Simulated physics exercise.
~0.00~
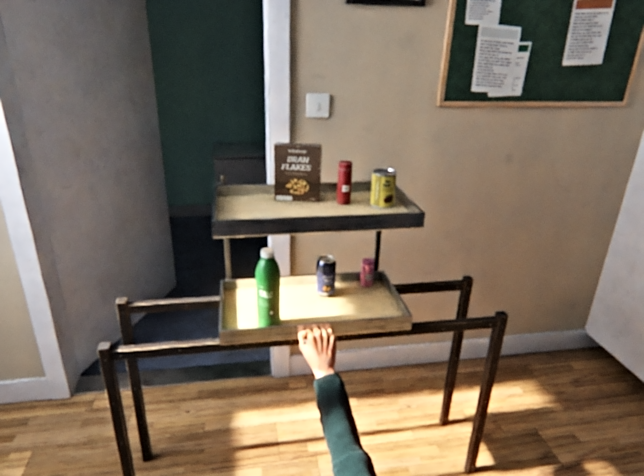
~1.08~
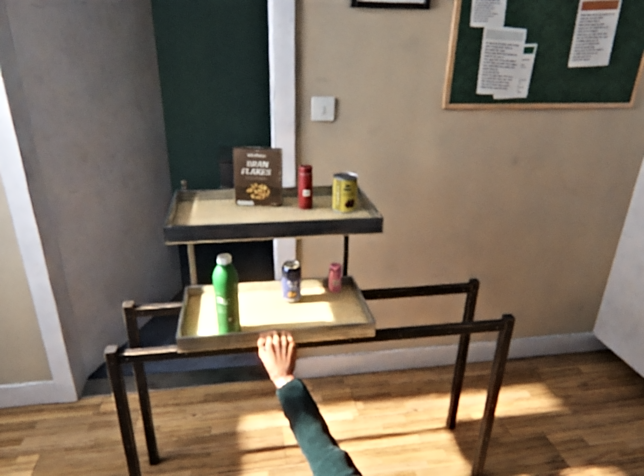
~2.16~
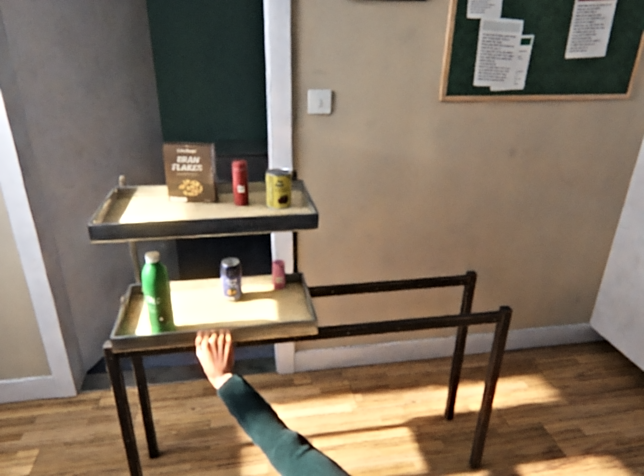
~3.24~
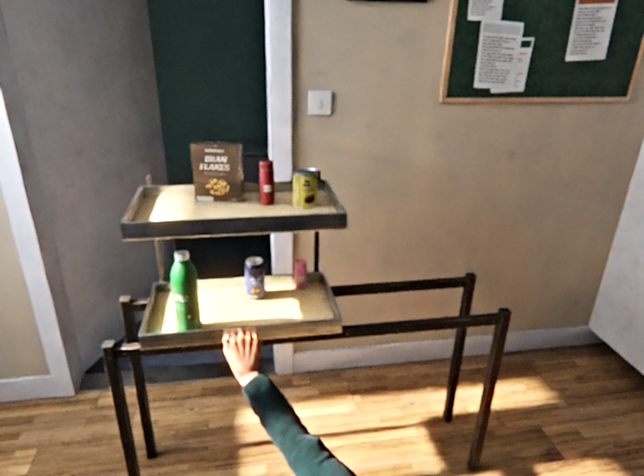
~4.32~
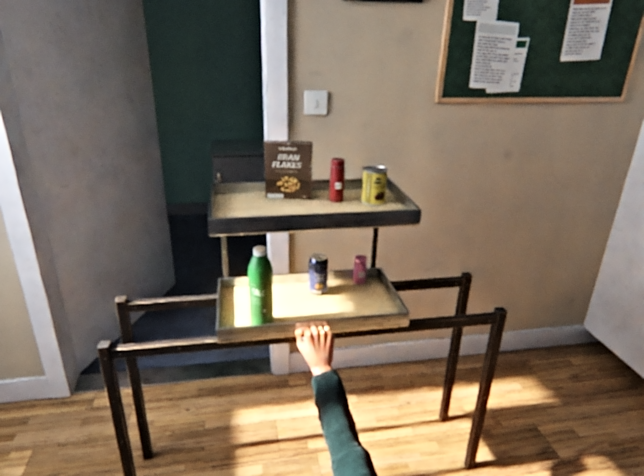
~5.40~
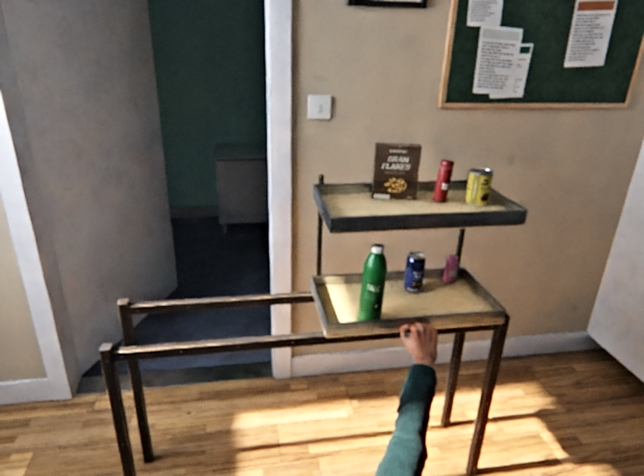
In a room with a wooden floor and a green notice board, a hand in a dark green sleeve holds the front of a two-level tray rack set on long metal rails. The upper shelf carries a brown packet, a red shaker and a yellow tin, while a green bottle, a blue can and a small pink shaker stand below. The hand moves the rack left to the end of the rails. It then turns back, sliding right past the middle until it reaches the right end. Everything on both shelves is still upright there, the hand still on the edge.
